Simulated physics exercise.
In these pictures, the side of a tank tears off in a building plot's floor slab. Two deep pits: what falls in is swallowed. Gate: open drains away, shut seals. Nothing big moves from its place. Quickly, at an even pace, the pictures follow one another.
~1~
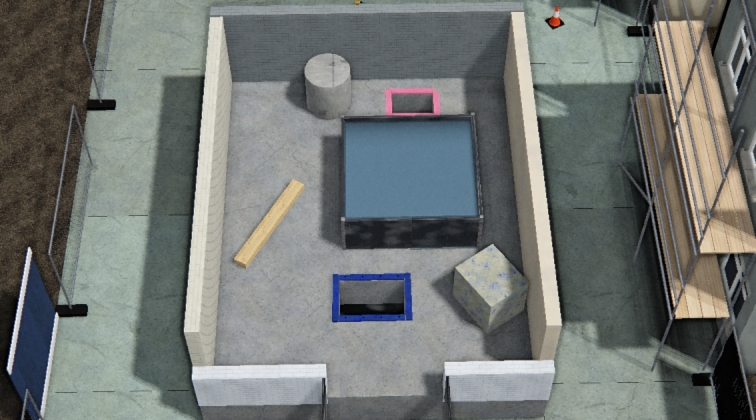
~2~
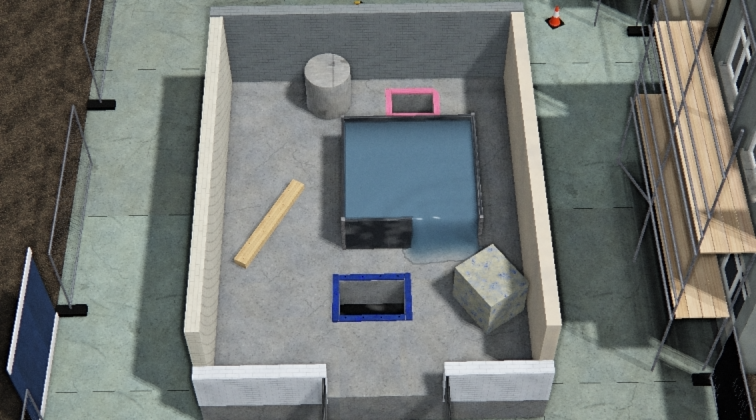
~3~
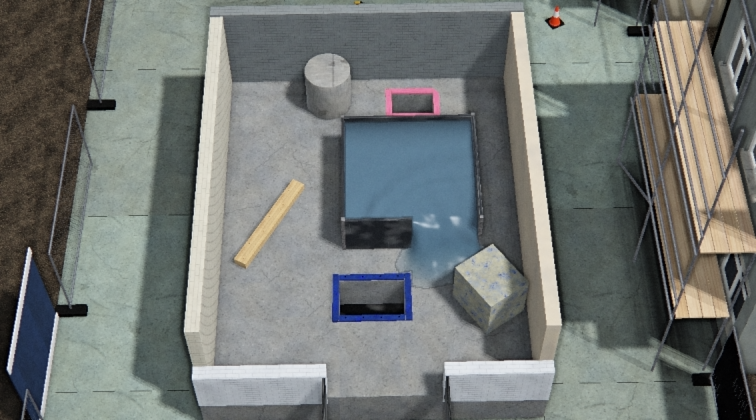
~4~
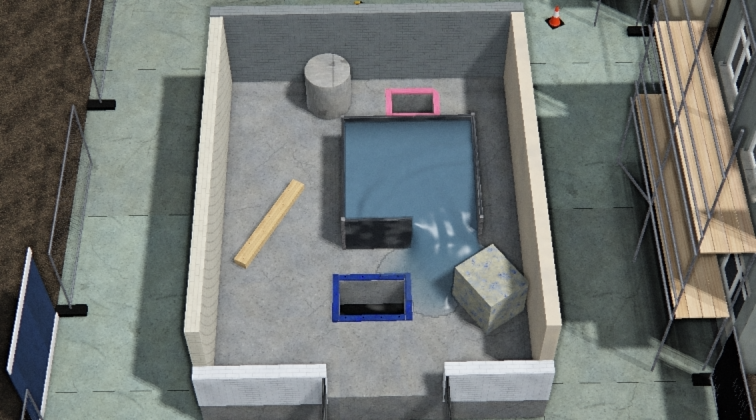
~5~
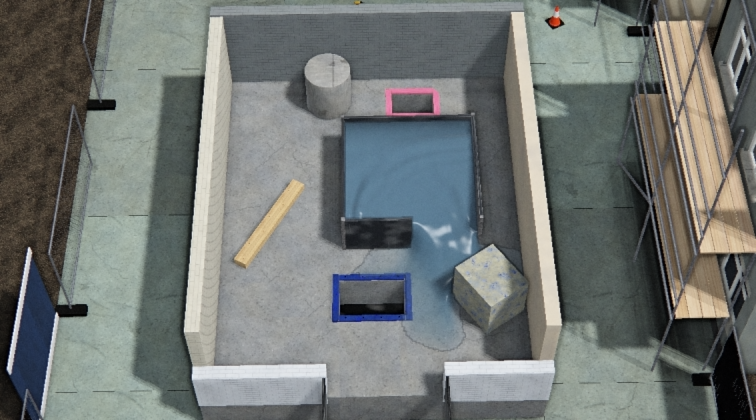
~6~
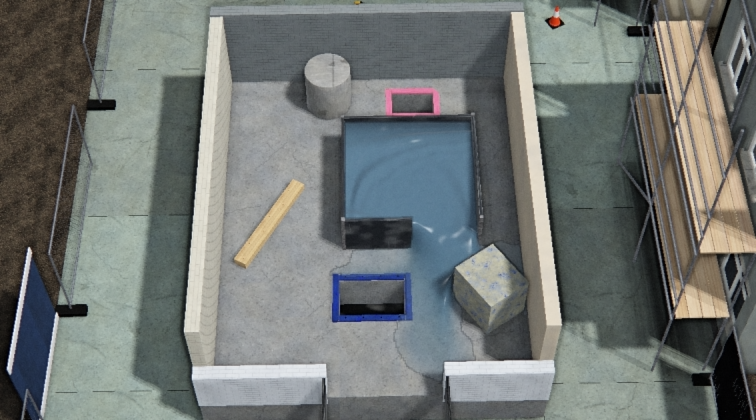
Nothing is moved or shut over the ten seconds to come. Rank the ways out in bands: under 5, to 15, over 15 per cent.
As I see it, the gate swallows beyond fifteen per cent, the pink pit swallows five to fifteen per cent, the blue pit swallows beyond fifteen per cent.
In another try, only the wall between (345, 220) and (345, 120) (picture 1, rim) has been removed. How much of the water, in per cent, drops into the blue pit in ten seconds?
Blue takes 4 in a hundred.
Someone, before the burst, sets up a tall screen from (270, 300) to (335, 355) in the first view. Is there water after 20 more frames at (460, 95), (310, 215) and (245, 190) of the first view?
Swamped; spared; spared.
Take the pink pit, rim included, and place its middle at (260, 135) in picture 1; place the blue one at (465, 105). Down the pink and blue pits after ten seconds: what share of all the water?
Pink share 4%, blue share 10%.
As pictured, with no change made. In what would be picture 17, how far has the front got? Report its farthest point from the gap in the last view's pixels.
Pixel estimate: (244, 386).
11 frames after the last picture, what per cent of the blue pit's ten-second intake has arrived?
Estimate: Roughly 35 %.
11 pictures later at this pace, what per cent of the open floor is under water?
Roughly 35 percent, I reckon.
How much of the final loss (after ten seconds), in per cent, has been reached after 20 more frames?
Around 45 percent.
A moment on, water covers 25 % of the floor; the gate 2 %, the pink pit 0 %, the blue pit 3 %.
Next, water covers 35 % of the floor; the gate 7 %, the pink pit 0 %, the blue pit 7 %.
Then, water covers 45 % of the floor; the gate 14 %, the pink pit 0 %, the blue pit 13 %.
Later, water covers 55 % of the floor; the gate 23 %, the pink pit 3 %, the blue pit 19 %.
In the end, water covers 75 % of the floor; the gate 31 %, the pink pit 8 %, the blue pit 22 %.
